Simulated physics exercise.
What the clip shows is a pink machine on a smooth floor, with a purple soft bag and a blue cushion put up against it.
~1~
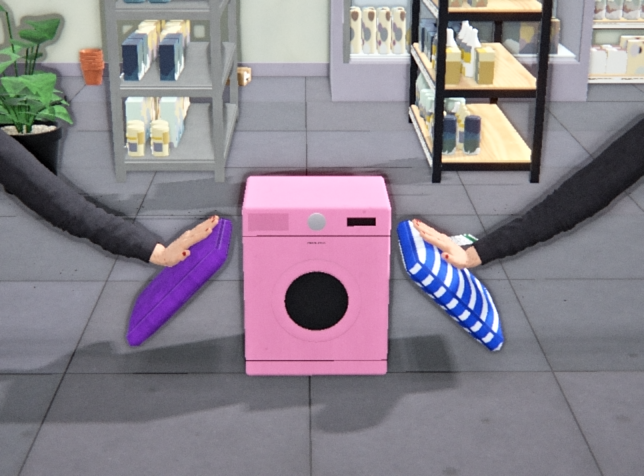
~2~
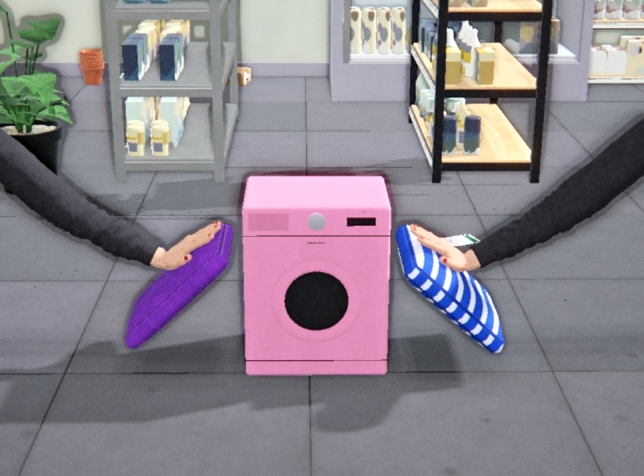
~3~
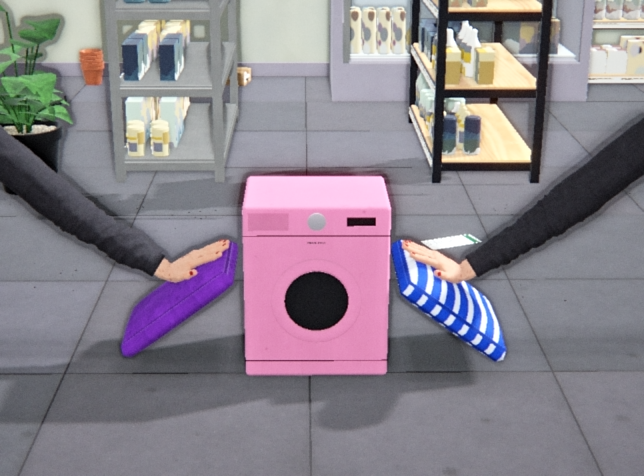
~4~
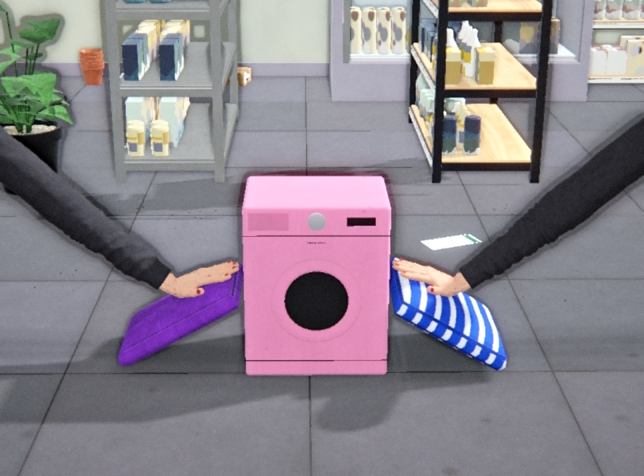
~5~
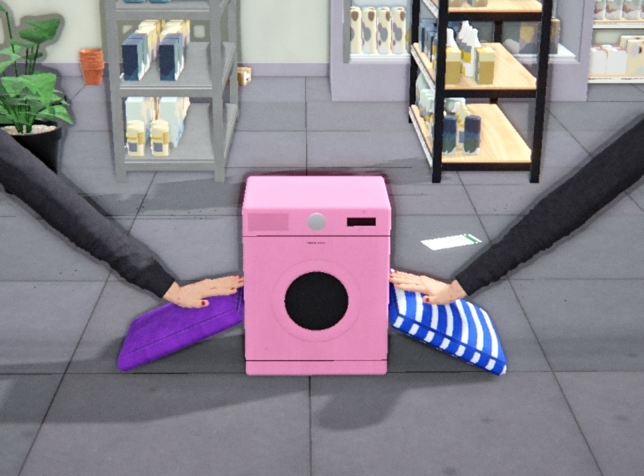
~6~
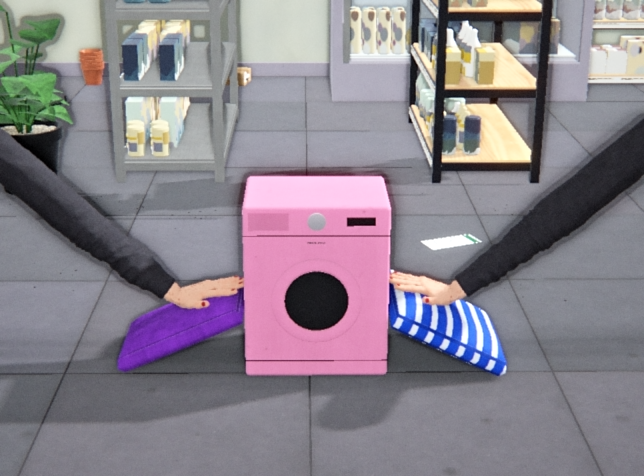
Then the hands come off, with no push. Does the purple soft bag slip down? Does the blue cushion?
Checking both, the purple soft bag slips down, the blue cushion slips down.
Then, 0.24 s after the last picture, soft bag flat on the floor near (180, 342); cushion flat on the floor near (448, 339).
Then, 0.44 s after the last picture, soft bag flat on the floor near (181, 341); cushion flat on the floor near (445, 338).
At rest, soft bag flat on the floor near (182, 341); cushion flat on the floor near (445, 339). The purple soft bag slides down flat and the blue cushion slips and lies down.
